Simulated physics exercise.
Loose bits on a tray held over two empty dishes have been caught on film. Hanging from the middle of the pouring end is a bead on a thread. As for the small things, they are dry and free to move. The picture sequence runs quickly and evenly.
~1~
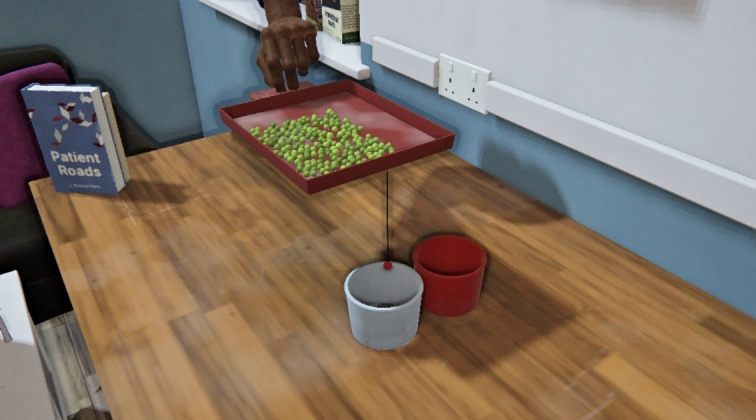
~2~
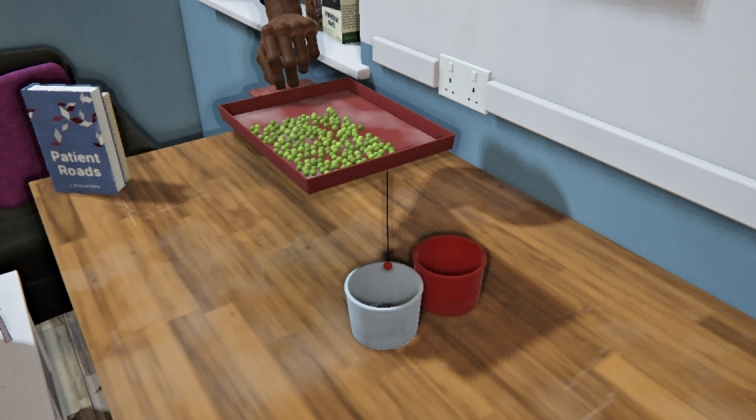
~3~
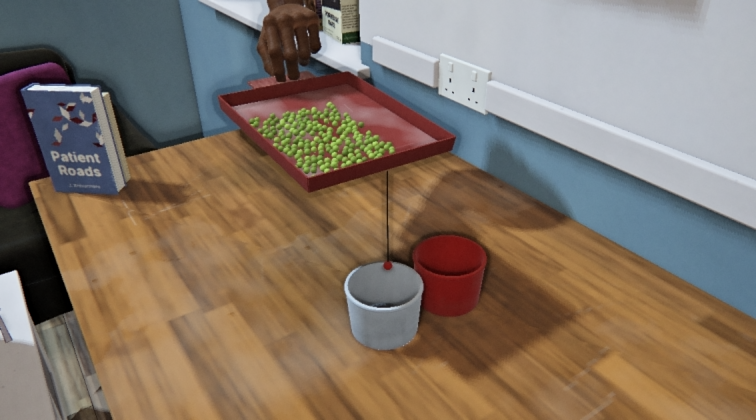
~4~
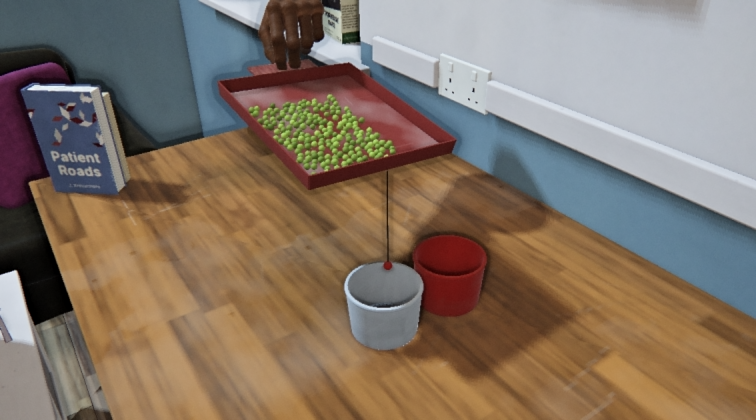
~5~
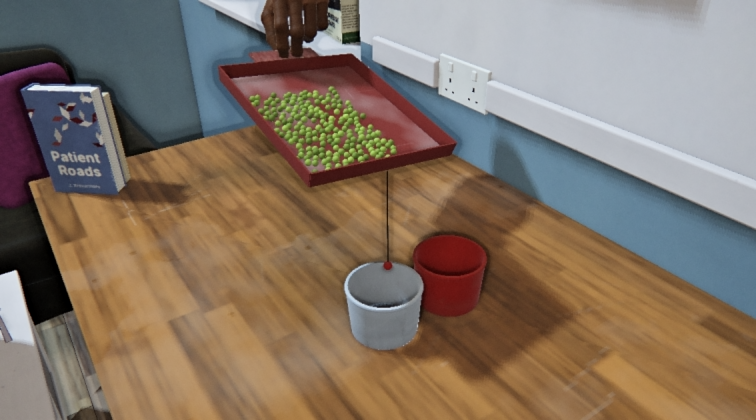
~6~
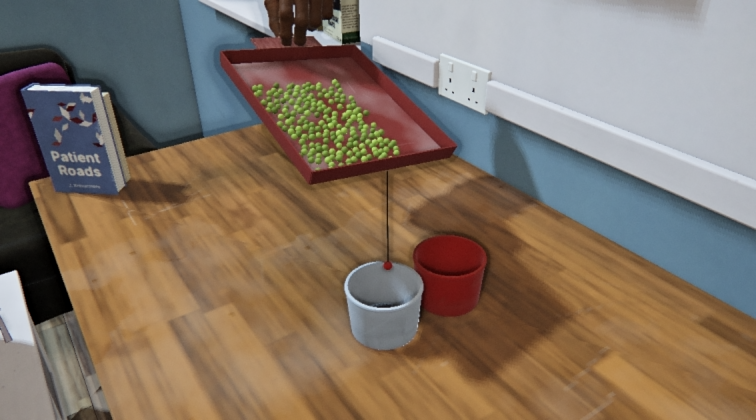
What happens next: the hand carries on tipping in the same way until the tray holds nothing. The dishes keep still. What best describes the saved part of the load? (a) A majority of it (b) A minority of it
Option a: A majority of it.
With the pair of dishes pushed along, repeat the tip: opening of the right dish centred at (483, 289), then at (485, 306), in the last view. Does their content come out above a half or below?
Taking them in turn, it's short of half and then short of half.
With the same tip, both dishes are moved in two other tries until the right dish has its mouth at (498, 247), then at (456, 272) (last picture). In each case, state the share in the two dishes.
First position: Some 60 %; second position: Some 60 %.
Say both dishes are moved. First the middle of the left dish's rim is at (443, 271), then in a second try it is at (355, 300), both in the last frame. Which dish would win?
In the first try it's the one on the left, and in the second it's the one on the right.
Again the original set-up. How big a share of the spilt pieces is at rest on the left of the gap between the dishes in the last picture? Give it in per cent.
Left portion: Around 10 %.
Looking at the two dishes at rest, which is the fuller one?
The one at right wins.
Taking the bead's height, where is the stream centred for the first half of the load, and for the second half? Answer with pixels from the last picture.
The leading part at (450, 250), the rest of it at (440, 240).
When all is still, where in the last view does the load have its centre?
Near (452, 294).
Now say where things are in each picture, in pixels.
Corners of the pouring end (308, 179) and (453, 134), level; middle of the load (326, 145), dried peas; left dish (406, 322); right dish (472, 290); bead on its thread (388, 266), in the first frame.
Corners of the pouring end (308, 178) and (453, 134), level; middle of the load (326, 144), in the second frame.
Corners of the pouring end (309, 177) and (453, 136), tipped barely, lowest at the right corner; middle of the load (326, 140), in the third frame.
Corners of the pouring end (310, 174) and (454, 139), tipped a little, lowest at the right corner; middle of the load (327, 135), in the fourth frame.
Corners of the pouring end (311, 172) and (455, 142), tipped a little, lowest at the right corner; middle of the load (328, 130), in the fifth frame.
Corners of the pouring end (313, 170) and (455, 145), tipped clearly, lowest at the right corner; middle of the load (331, 126); left dish (406, 322); right dish (472, 290), in the sixth frame.
Just after the last frame, tray tipped steeply; almost all on the tray; just a few outside both; just a few in the air.
A moment on, tray tipped right over; the larger part on the tray; about a tenth in the right dish; just a few outside both; about a tenth in the air.
Further on, tray tipped past a quarter turn; just a few in the left dish; the larger part in the right dish; roughly a quarter outside both.
When it is over, tray tipped past a quarter turn; just a few in the left dish; the larger part in the right dish; roughly a quarter outside both.
